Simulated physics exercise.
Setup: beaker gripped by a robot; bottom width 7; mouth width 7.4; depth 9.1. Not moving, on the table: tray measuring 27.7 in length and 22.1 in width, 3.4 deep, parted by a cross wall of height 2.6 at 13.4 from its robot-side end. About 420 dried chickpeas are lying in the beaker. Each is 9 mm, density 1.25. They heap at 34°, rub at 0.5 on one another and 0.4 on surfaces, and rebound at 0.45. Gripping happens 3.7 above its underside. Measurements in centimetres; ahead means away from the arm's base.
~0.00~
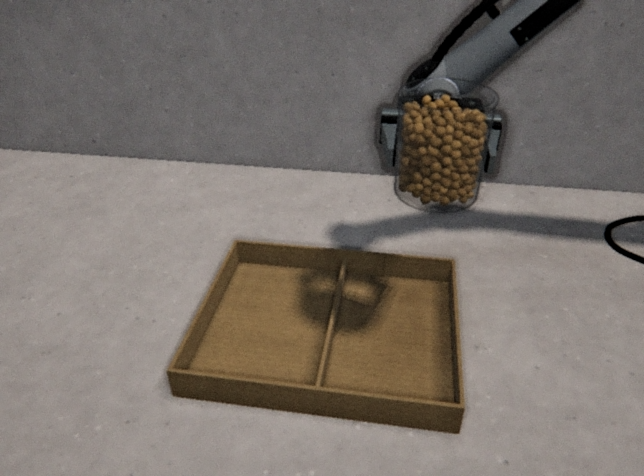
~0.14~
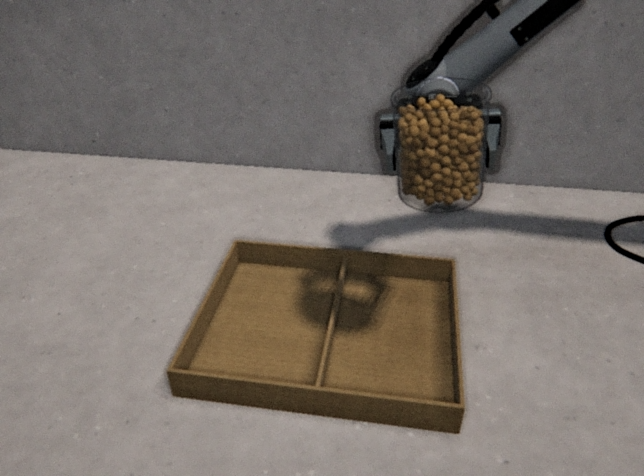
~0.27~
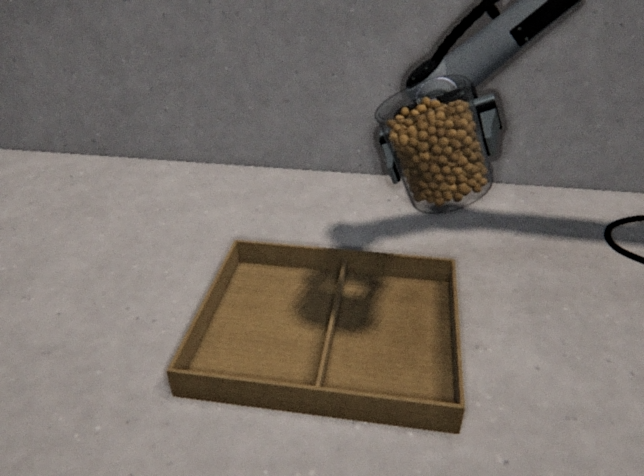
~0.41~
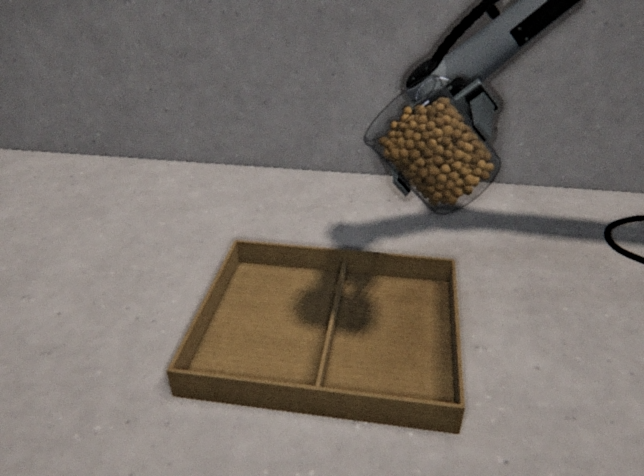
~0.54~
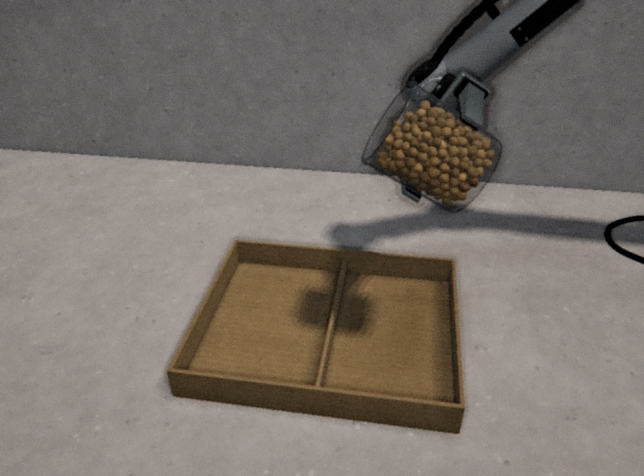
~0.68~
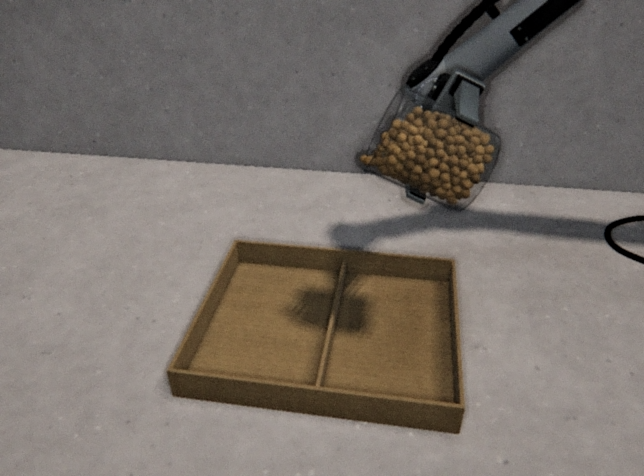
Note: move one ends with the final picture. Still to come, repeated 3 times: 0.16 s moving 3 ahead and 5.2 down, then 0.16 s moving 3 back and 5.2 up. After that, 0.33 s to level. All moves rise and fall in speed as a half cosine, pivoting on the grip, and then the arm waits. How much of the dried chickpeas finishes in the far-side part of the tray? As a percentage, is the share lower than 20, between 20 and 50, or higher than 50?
The share is lower than 20 per cent.
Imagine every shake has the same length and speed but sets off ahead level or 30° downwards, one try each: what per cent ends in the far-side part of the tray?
First try about 30 %, second try about 15 %.
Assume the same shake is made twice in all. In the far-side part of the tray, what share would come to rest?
It would come to around 5 %.
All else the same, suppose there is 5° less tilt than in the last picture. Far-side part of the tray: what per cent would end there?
Estimate: Around 5 per cent.
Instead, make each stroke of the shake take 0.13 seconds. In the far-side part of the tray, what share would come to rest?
15 %.
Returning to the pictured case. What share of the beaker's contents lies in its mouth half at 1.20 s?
I'd guess about 45 percent of it.
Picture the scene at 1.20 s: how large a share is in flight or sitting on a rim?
Roughly 0 percent.
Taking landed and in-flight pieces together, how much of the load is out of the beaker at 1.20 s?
Share gone by then: Close to 5 %.
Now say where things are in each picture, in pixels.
The first frame shows the beaker middle at (441, 147), level; upper third of the load around (443, 127), from x 405 to 480, top at y 100; 424 in the beaker.
The second frame shows the beaker middle at (440, 147), tilted 6° forward; upper third of the load around (442, 127), from x 405 to 480, top at y 100.
The third frame shows the beaker middle at (437, 147), tilted 23° forward; upper third of the load around (439, 128), from x 390 to 480, top at y 100.
The fourth frame shows the beaker middle at (434, 149), tilted 43° forward; upper third of the load around (435, 130), from x 385 to 490, top at y 100.
The fifth frame shows the beaker middle at (432, 151), tilted 60° forward; upper third of the load around (433, 133), from x 380 to 490, top at y 105.
The sixth frame shows the beaker middle at (431, 152), tilted 66° forward; upper third of the load around (436, 136), from x 365 to 490, top at y 115; 424 in the beaker.
After 1.20 s, tilted 66° forward, highest piece 21 above the table; 413 in the beaker, 7 in the far-side part, 2 in the robot-side part, 2 in flight or on a rim.
After 1.71 s, tilted 59° forward, highest piece 26 above the table; 397 in the beaker, 16 in the far-side part, 4 in the robot-side part, 7 in flight or on a rim.
After 2.17 s, level, highest piece 28 above the table; 397 in the beaker, 17 in the far-side part, 10 in the robot-side part.
After 3.22 s, level, highest piece 28 above the table; 397 in the beaker, 17 in the far-side part, 10 in the robot-side part.
In the end, 397 in the beaker, 17 in the far-side part, 10 in the robot-side part. That is 4 % in the far-side part of the tray.
